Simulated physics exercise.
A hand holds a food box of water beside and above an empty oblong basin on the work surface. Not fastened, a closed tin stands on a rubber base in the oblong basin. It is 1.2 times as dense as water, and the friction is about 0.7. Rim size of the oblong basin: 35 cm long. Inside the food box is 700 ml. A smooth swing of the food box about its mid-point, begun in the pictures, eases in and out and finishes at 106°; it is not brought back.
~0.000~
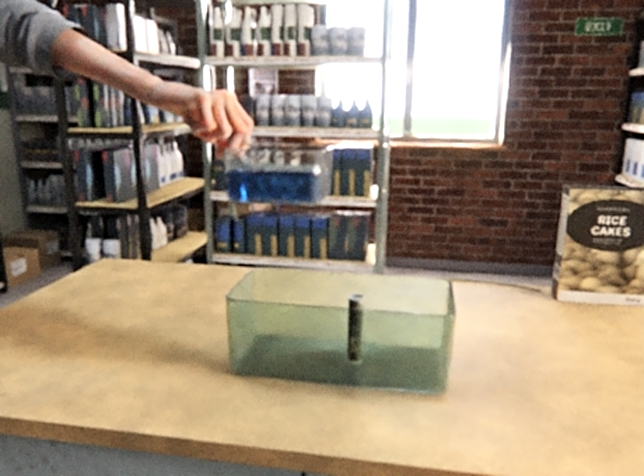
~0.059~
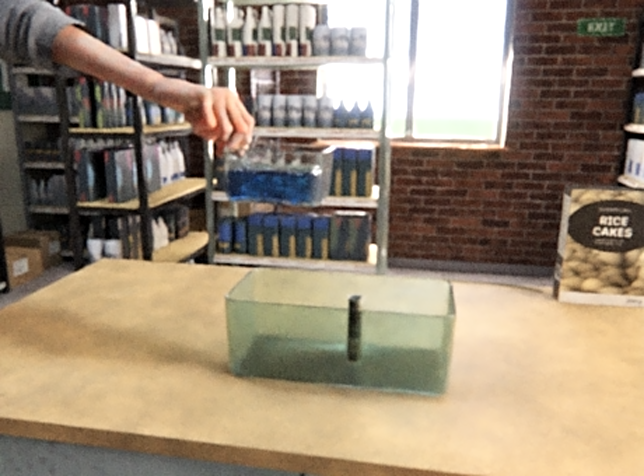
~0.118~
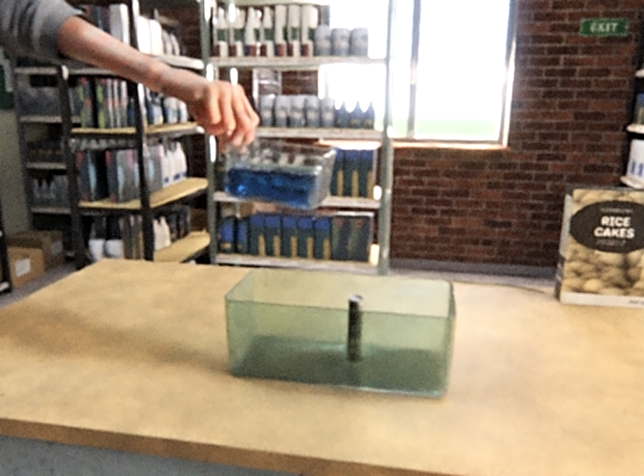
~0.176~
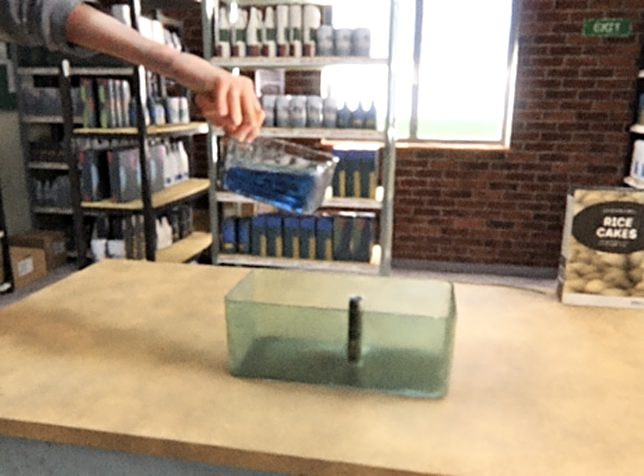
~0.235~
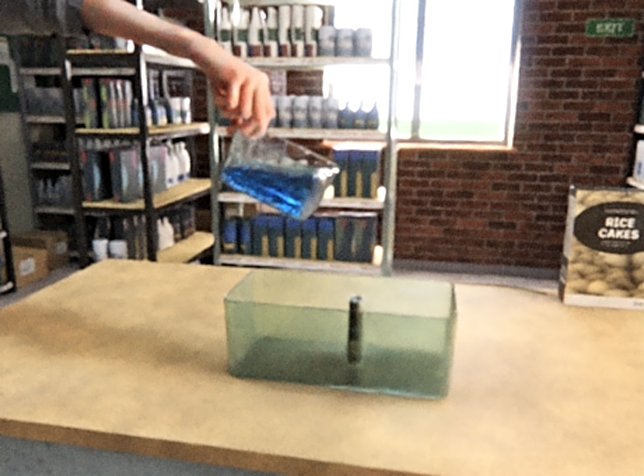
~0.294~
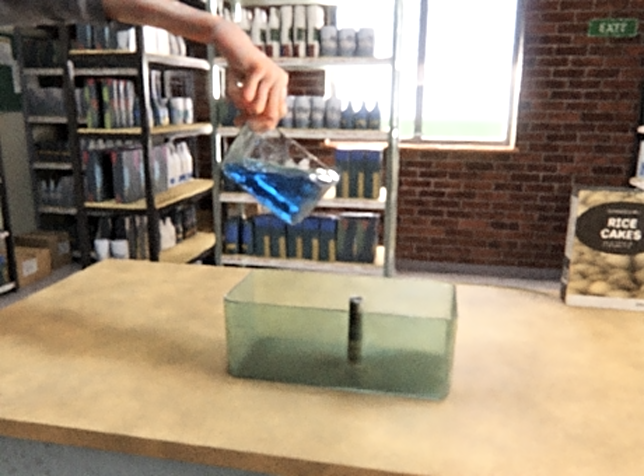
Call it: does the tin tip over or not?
It does not.
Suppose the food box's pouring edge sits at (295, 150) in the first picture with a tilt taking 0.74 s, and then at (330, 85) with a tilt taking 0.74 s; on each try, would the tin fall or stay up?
First it topples; then it keeps standing.
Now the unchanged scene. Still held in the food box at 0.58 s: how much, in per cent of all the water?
24 %.
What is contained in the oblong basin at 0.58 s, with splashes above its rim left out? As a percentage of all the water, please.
24 %, give or take.
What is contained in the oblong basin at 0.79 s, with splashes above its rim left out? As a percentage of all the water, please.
It works out near 84 per cent.
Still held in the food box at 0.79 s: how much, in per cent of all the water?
About 7 % is still there.
By 0.58 s the tilt is 94° and 24 per cent is still to pour; the tin stands where it began.
By 0.79 s the tilt is 106° and 7 per cent is still to pour; the tin stands where it began.
By 1.00 s the tilt is 106° and 0 per cent is still to pour; the tin stands where it began.
By 1.24 s the tilt is 106° and 0 per cent is still to pour; the tin stands where it began.
At rest the tin stands where it began.
